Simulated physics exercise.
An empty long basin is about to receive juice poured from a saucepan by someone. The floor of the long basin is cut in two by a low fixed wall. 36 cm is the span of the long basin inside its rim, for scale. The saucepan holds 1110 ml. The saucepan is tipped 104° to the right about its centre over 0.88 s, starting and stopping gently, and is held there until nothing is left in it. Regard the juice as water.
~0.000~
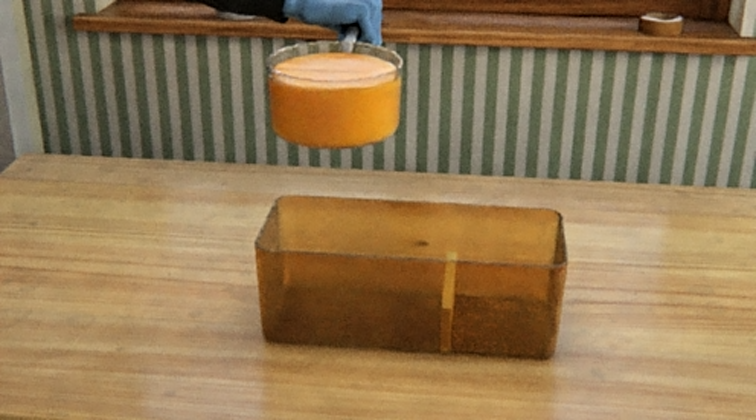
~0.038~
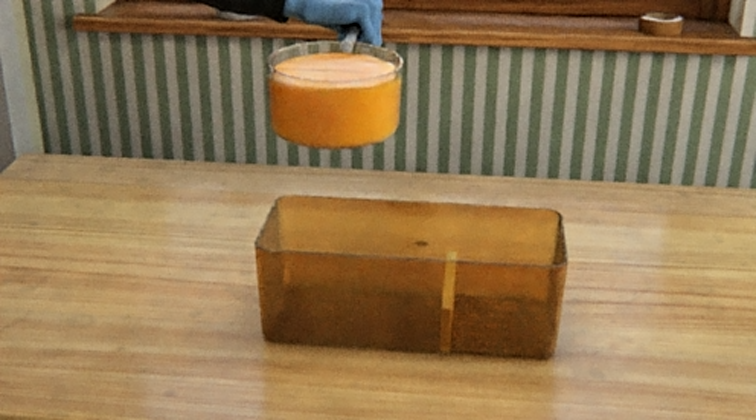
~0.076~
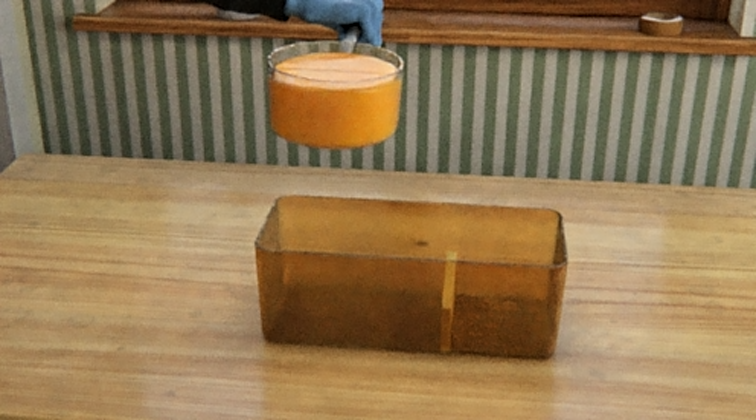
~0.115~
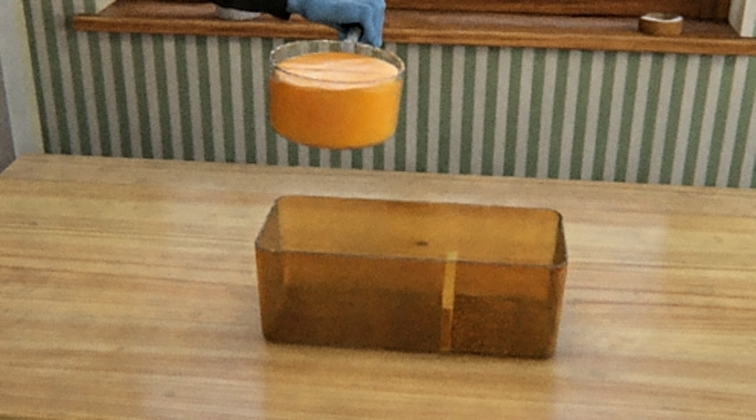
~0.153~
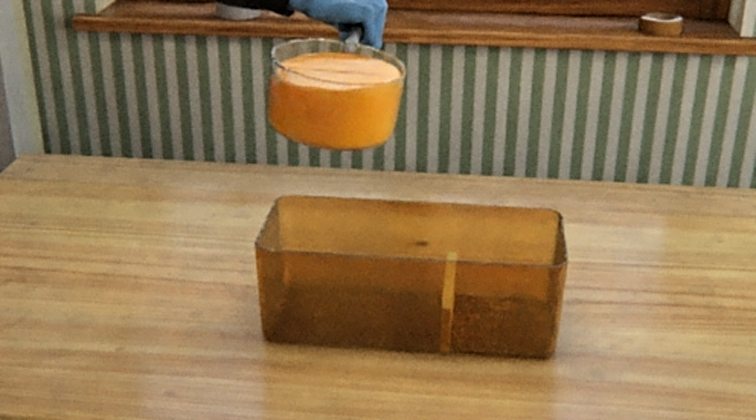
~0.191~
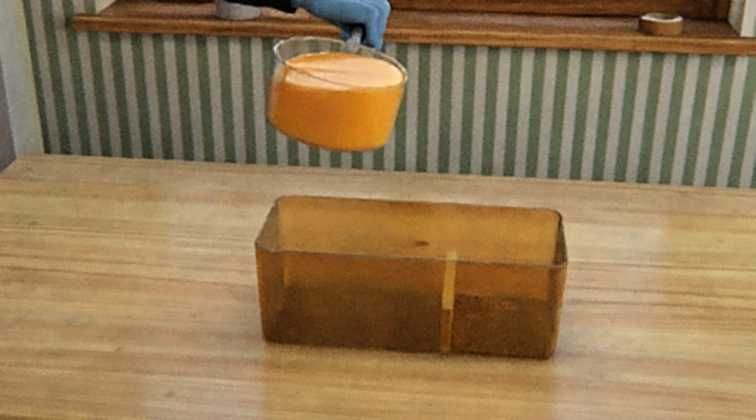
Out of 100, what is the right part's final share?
About 58 out of 100.
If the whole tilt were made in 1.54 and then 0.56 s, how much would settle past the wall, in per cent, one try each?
65 and 40 %.
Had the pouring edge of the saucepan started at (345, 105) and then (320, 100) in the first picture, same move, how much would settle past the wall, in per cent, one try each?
Near 5 in a hundred on the first go and near 5 in a hundred on the second.
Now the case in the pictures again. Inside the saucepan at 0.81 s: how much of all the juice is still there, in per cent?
Remaining share: Approx. 10 %.
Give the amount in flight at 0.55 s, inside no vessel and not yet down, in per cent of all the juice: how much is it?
Some 36 per cent, I reckon.
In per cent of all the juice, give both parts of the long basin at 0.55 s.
Around 2 on the left and around 7 on the right.
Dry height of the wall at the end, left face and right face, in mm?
Roughly 46 mm on the left side and roughly 24 mm on the right.
Then, 0.55 s in, the tilt is 72° and 55 per cent is still to pour, 2 is left of the wall and 7 right of it.
Then, 0.81 s in, the tilt is 102° and 10 per cent is still to pour, 20 is left of the wall and 58 right of it.
Then, 1.08 s in, the tilt is 104° and 1 per cent is still to pour, 39 is left of the wall and 58 right of it.
Then, 1.38 s in, the tilt is 104° and 0 per cent is still to pour, 41 is left of the wall and 58 right of it.
Finally, 41 per cent lies left of the wall, 58 right of it and 1 outside.
